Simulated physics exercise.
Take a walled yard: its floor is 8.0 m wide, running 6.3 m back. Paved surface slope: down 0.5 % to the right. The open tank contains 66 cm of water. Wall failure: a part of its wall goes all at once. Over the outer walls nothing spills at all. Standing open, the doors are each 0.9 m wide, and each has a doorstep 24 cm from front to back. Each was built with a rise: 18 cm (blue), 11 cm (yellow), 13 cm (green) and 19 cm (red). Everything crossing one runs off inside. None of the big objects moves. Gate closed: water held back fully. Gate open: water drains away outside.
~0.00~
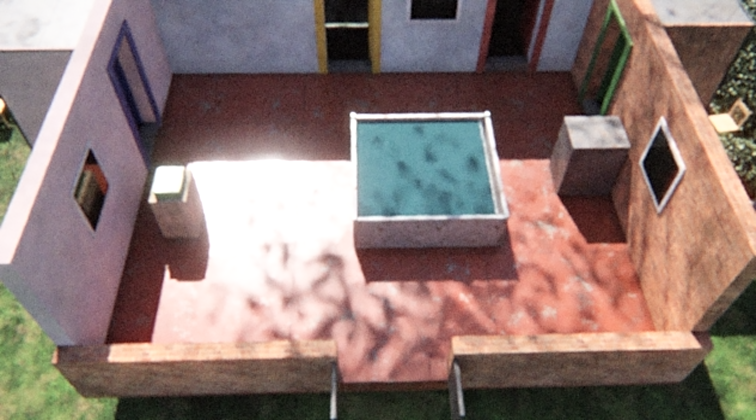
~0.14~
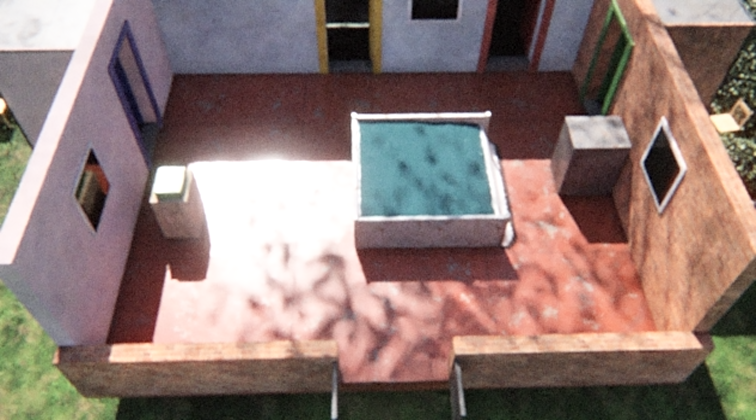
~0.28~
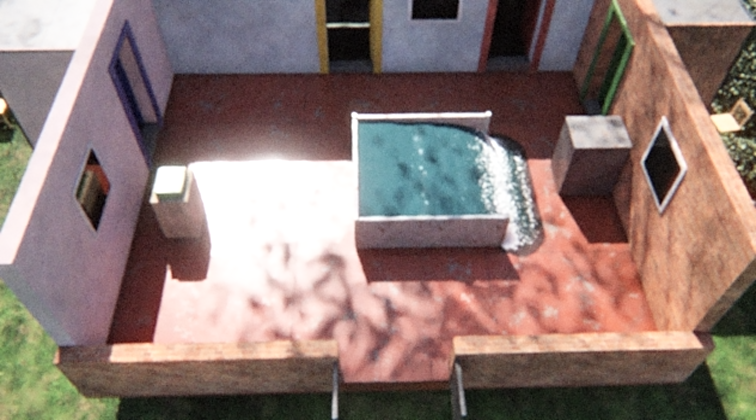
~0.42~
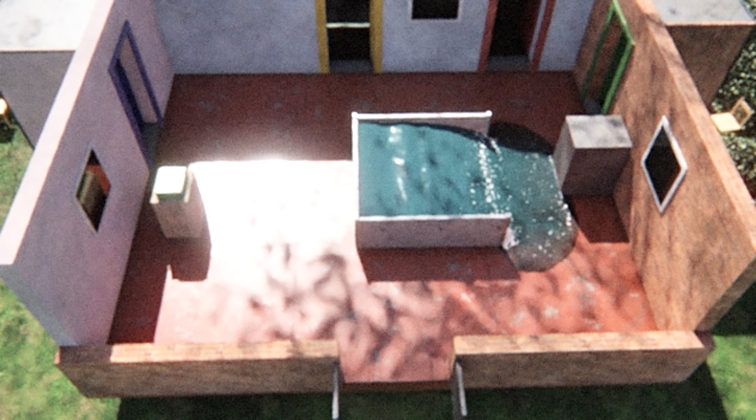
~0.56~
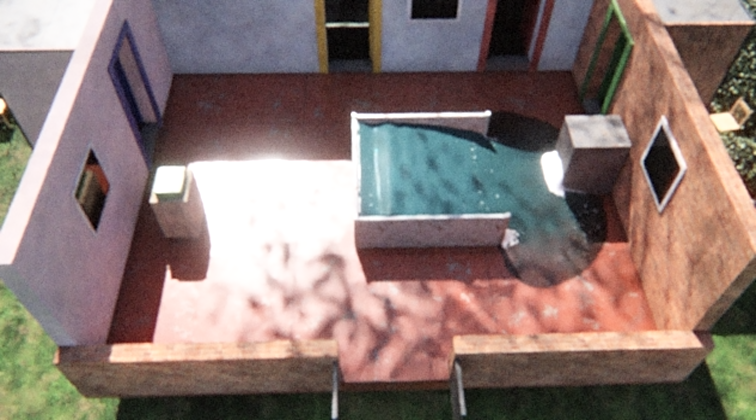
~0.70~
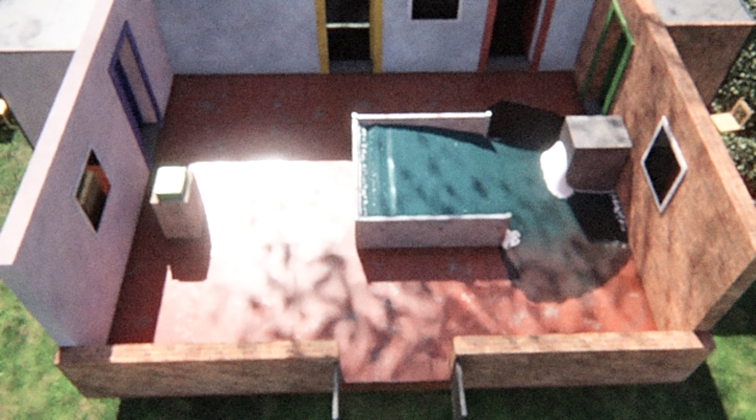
In a walled yard with a red floor, the right side of a raised open tank gave way, and water poured out to the right, spreading across the paving and around a grey block.
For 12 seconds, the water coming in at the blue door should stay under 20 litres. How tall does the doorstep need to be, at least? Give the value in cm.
Close to 7 cm is just enough.
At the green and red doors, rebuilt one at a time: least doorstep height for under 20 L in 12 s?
You'd want some 26 cm at green and some 15 cm at red.
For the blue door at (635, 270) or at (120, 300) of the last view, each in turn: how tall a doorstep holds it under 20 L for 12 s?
You'd want roughly 27 cm there first, then roughly 8.5 cm.
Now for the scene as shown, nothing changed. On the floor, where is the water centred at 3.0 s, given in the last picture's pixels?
Centre of mass: About (526, 203) px.
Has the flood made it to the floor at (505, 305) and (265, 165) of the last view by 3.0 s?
Note: Point one reached; point two not yet reached.
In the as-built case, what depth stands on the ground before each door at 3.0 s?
Depths in cm - blue: 0, yellow: 0, green: 18, red: 21.
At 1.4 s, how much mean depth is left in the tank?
The mean depth is about 36 cm.
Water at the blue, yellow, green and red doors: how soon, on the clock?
The blue door at 6.0 s, the yellow door at 3.2 s, the green door at 0.8 s, the red door at 2.0 s.
After 1.4 s water covers 20 % of the floor, deepest (46 cm) near (545, 186); it has not reached the blue door.
After 3.0 s water covers 35 % of the floor, deepest (42 cm) near (651, 359); it has not reached the blue door.
After 12.0 s water covers 100 % of the floor, deepest (10 cm) near (347, 197); 7 cm at the blue door, 0 litres in over its 18 cm doorstep.
At the blue door as built, the water arrived by 6.2 s and peaked near 13 cm at 7.2 s.
Run again over the same 12 s with other heights there, 31 litres in over 6 cm, 12 litres over 8 cm. The limit of 20 litres is kept from about 7 cm up.
